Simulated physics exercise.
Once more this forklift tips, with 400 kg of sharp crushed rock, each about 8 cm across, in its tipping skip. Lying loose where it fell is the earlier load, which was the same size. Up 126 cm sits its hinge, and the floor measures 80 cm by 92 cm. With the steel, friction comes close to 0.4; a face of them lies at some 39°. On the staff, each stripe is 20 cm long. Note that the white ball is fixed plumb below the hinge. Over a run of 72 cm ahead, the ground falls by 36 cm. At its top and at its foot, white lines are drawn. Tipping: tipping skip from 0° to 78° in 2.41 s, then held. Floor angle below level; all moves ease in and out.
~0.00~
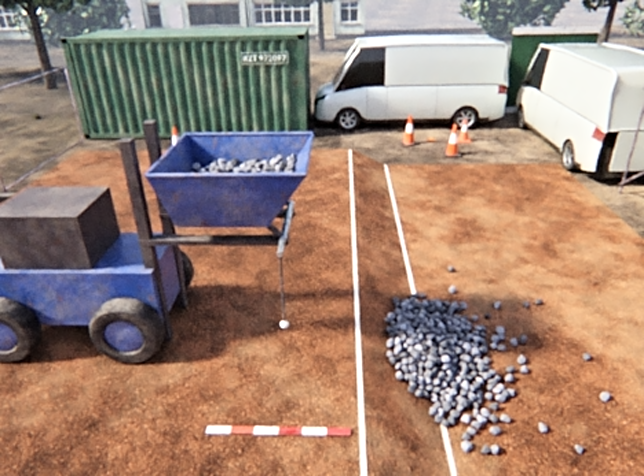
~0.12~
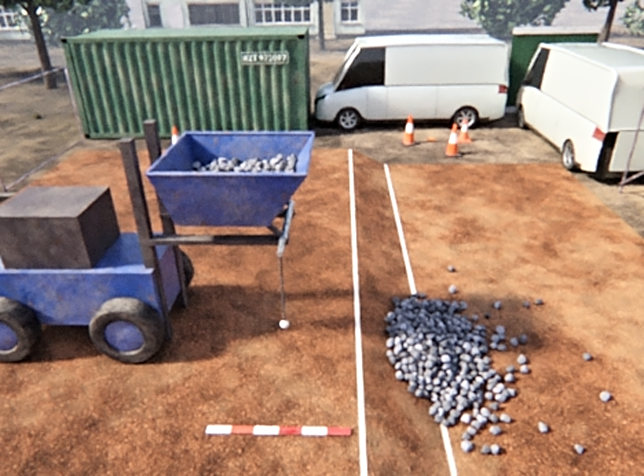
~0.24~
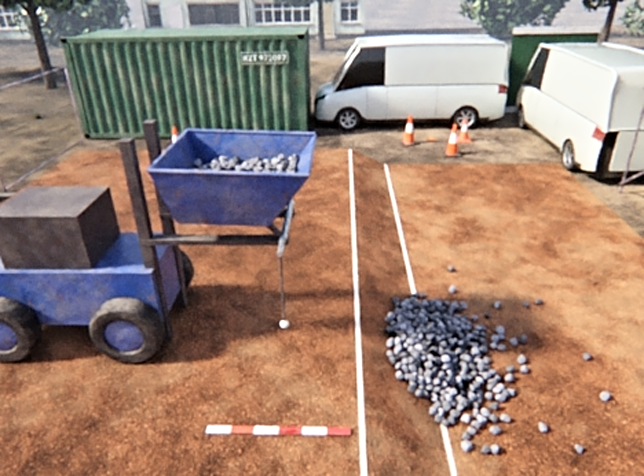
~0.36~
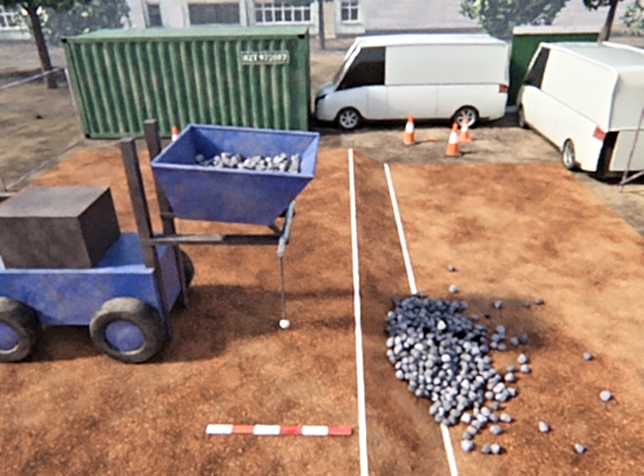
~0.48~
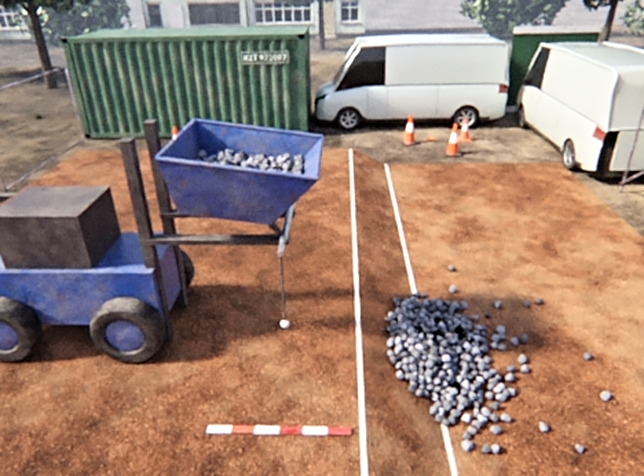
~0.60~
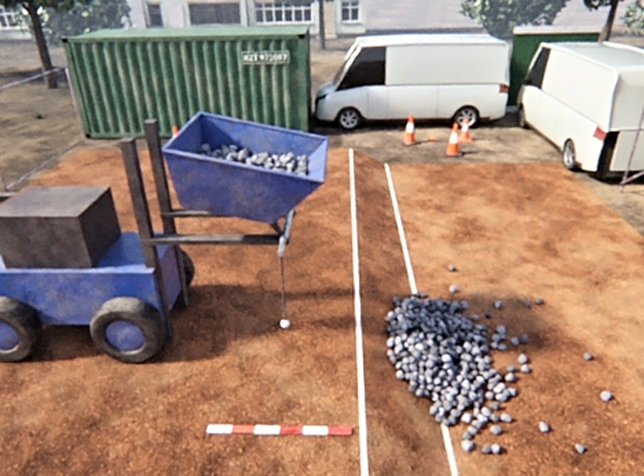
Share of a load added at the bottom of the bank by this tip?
36 %.
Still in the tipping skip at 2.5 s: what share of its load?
Roughly 80 per cent of its load.
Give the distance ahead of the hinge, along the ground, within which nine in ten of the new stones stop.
I'd say close to 170 centimetres ahead of it.
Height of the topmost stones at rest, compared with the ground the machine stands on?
Roughly 20 cm higher than the ground.
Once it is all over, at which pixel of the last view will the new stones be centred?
The middle ends up near (410, 331).
After 1.8 s the floor is at 66°; in per cent of one load, 100 in the tipping skip, 37 on the top or the slope, 63 at the foot of the bank; the foremost stones are at (544, 343).
After 2.5 s the floor is at 78°; in per cent of one load, 78 in the tipping skip, 58 on the top or the slope, 63 at the foot of the bank; the foremost stones are at (544, 343).
After 2.9 s the floor is at 78°; in per cent of one load, 48 in the tipping skip, 81 on the top or the slope, 72 at the foot of the bank; the foremost stones are at (544, 343).
After 5.5 s the floor is at 78°; in per cent of one load, 0 in the tipping skip, 101 on the top or the slope, 99 at the foot of the bank; the foremost stones are at (558, 360). Net gain at the foot of the bank, 36.
